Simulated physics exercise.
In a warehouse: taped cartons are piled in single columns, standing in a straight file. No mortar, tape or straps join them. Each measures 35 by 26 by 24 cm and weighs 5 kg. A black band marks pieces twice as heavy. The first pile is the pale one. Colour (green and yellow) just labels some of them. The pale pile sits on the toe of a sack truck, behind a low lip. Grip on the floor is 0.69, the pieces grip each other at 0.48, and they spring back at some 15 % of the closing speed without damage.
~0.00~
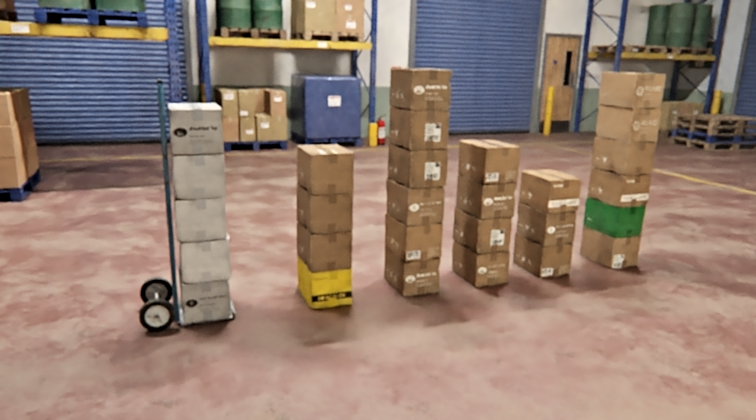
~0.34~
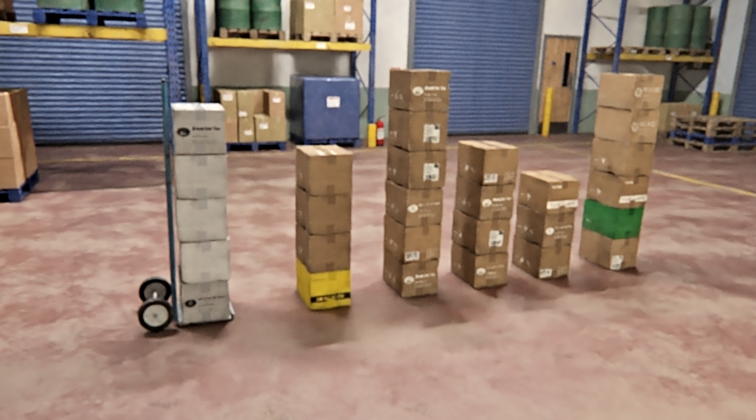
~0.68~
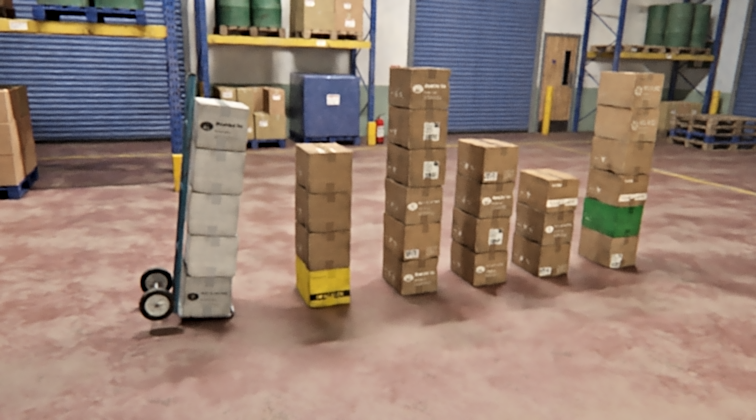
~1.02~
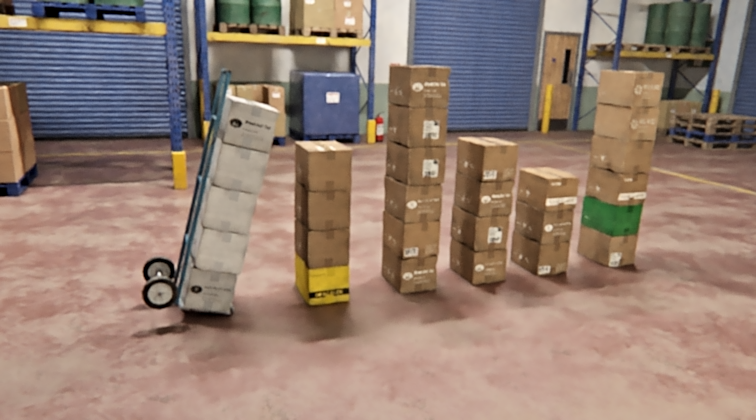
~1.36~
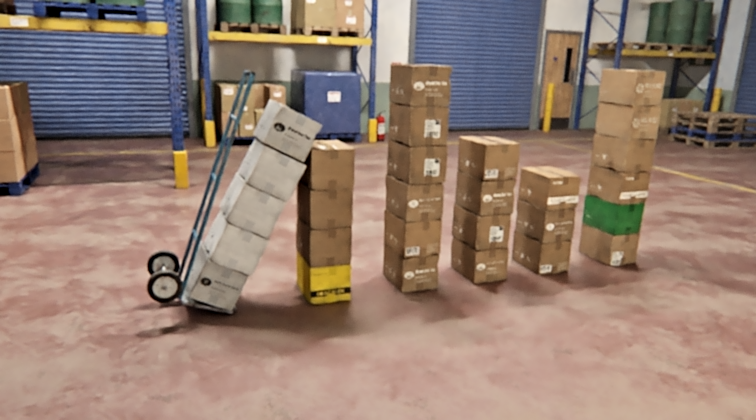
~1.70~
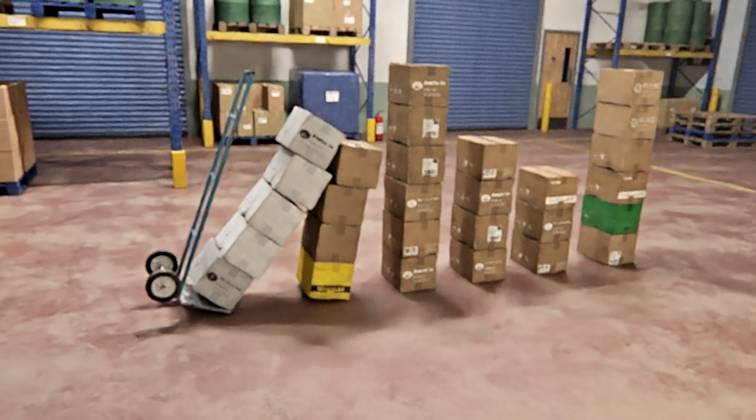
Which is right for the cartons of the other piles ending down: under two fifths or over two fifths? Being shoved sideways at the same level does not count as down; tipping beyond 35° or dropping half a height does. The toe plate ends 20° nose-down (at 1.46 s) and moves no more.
Ending down: More than two fifths.
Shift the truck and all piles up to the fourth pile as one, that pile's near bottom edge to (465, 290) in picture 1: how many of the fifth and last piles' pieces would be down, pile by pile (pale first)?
Then fifth 3, last 6.
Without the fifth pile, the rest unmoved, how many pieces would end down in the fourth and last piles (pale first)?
Then fourth 4, last 0.
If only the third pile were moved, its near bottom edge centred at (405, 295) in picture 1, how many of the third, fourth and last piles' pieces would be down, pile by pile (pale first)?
Then third 6, fourth 4, last 6.
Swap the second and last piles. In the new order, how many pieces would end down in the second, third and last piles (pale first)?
Then second 6, third 5, last 3.
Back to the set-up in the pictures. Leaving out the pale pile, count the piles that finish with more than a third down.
5 of them.
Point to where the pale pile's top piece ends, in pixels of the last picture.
At about (394, 212).
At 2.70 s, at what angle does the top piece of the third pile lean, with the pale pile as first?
It leans some 30°.
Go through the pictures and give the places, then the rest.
In the first frame (each place is the centre of the face we see best), truck frame (164, 135) 0° forward; green carton (600, 217); yellow carton (332, 289); the others all in place.
The second frame shows truck frame (167, 134) 1° forward; green carton (599, 219).
The third frame shows truck frame (190, 127) 7° forward, top of the pale pile leaning 7°; green carton (598, 217); the others all in place.
The fourth frame shows truck frame (218, 121) 15° forward, top of the pale pile leaning 15°; green carton (598, 216); the others all in place.
The fifth frame shows truck frame (238, 121) 20° forward, top of the pale pile leaning 27°; yellow carton (331, 285); the others all in place.
The sixth frame shows truck frame (237, 121) 20° forward, top of the pale pile leaning 32°; yellow carton (332, 281) tilted 9°; green carton (597, 214); steepest lean 9°, the carton at (360, 168); 4 have shifted.
By 2.12 s, 5 of the pale pile down; none of the 23 other cartons down, 10 disturbed; yellow carton tilted 29°.
By 2.70 s, 5 of the pale pile down; 4 of the 23 other cartons down; yellow carton tilted 48°.
By 3.38 s, 5 of the pale pile down; 16 of the 23 other cartons down; yellow carton tilted 46°; green carton tilted 10°.
By 4.18 s, 5 of the pale pile down; 23 of the 23 other cartons down; green carton on its side; yellow carton tilted 46°.
When it is over (5.2 s), 5 of the pale pile down; 23 of the 23 other cartons down; green carton on its side; yellow carton tilted 46°. That is 100 per cent. In pixels of the last frame, middles, green carton near (661, 236), yellow carton near (340, 264).
